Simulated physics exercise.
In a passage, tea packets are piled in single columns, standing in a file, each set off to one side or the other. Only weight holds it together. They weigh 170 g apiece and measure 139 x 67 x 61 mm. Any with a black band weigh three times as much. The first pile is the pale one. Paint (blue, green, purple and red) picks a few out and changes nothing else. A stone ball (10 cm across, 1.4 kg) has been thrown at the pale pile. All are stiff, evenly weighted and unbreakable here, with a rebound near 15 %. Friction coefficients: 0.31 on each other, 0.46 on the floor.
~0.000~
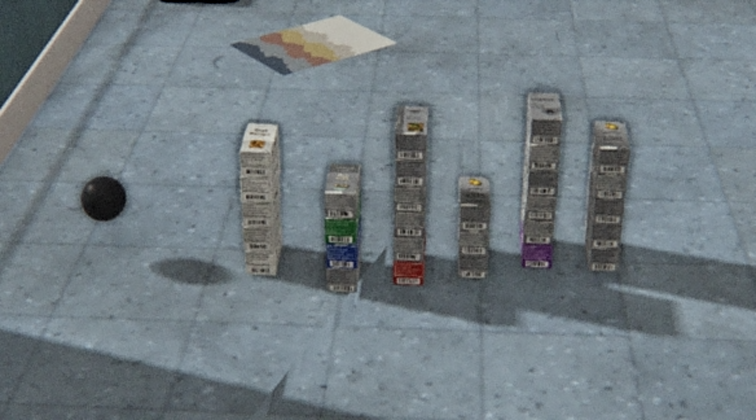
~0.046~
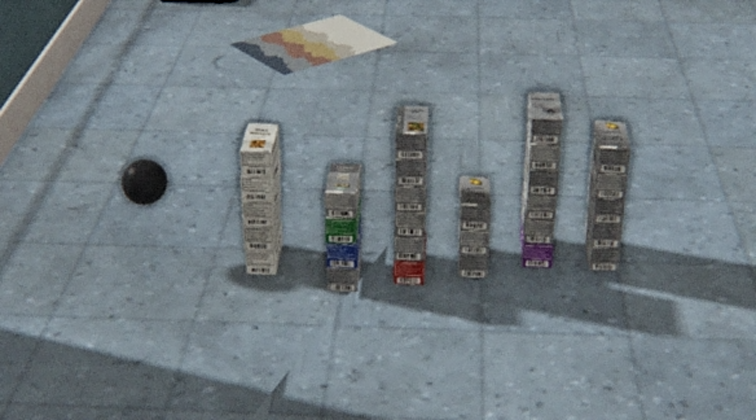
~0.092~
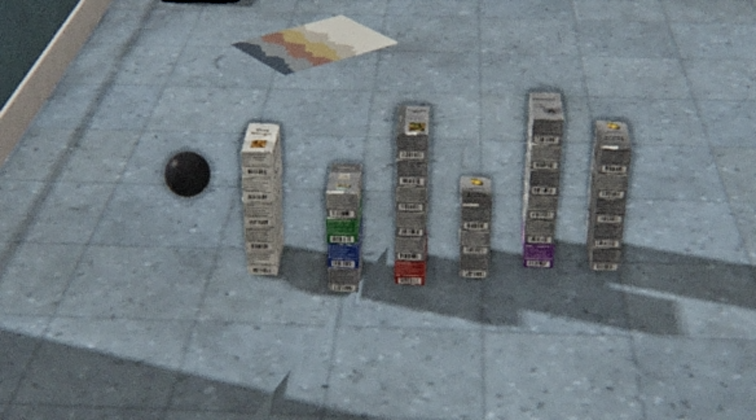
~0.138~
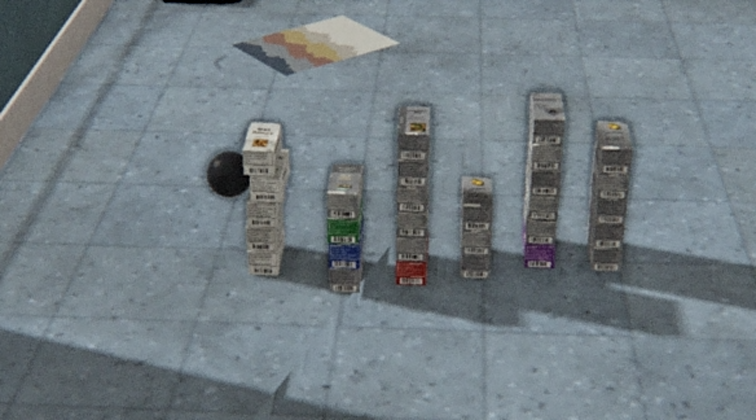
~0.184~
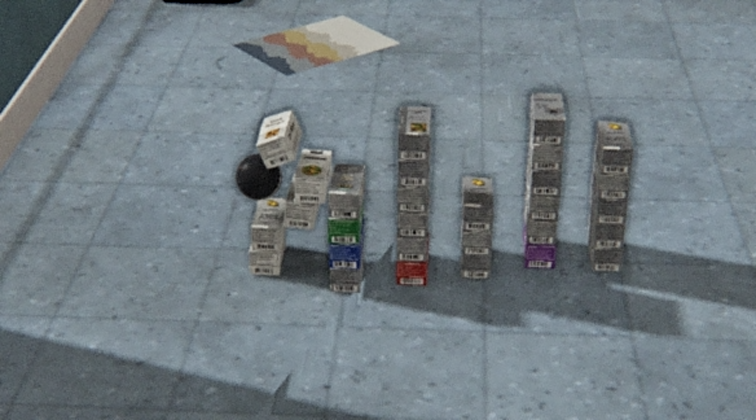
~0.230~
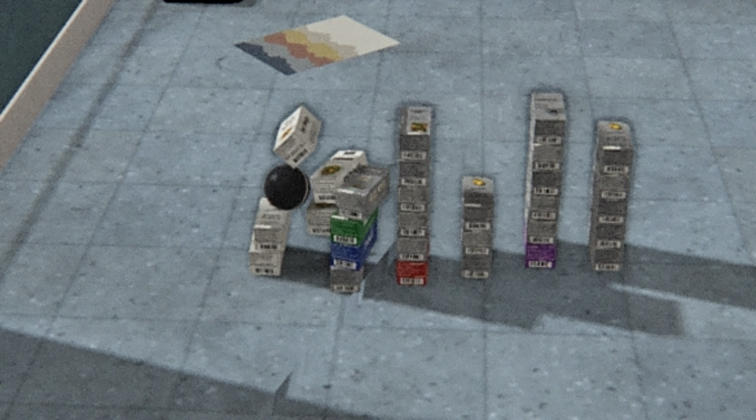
A dark ball flew in from the left and struck the pale stack of small boxes, knocking its upper boxes rightward into the neighboring stack with green and blue boxes, whose top shifted.
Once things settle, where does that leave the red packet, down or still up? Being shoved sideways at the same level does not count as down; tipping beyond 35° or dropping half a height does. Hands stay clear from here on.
That packet stays up.
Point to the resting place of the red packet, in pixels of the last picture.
Around (439, 260).
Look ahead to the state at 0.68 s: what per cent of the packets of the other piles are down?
20 per cent by then.
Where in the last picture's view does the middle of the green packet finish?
Near (411, 253).
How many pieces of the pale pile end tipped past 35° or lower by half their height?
3 of them.
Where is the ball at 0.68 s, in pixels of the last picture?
At about (348, 222).
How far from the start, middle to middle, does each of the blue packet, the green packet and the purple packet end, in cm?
About: Blue 18, green 16, purple 0.
Around 0.34 s, 3 of the pale pile down; none of the 24 other packets down, 10 disturbed; red packet displaced 37 mm; blue packet tipped 12°.
Around 0.68 s, 3 of the pale pile down; 5 of the 24 other packets down; red packet displaced 56 mm; green packet 6 cm lower.
Finally (2.5 s), 3 of the pale pile down; 5 of the 24 other packets down; red packet displaced 57 mm; green packet 6 cm lower; blue packet 6 cm lower. Seen by the last camera, middles, red packet near (439, 260), green packet near (411, 253).
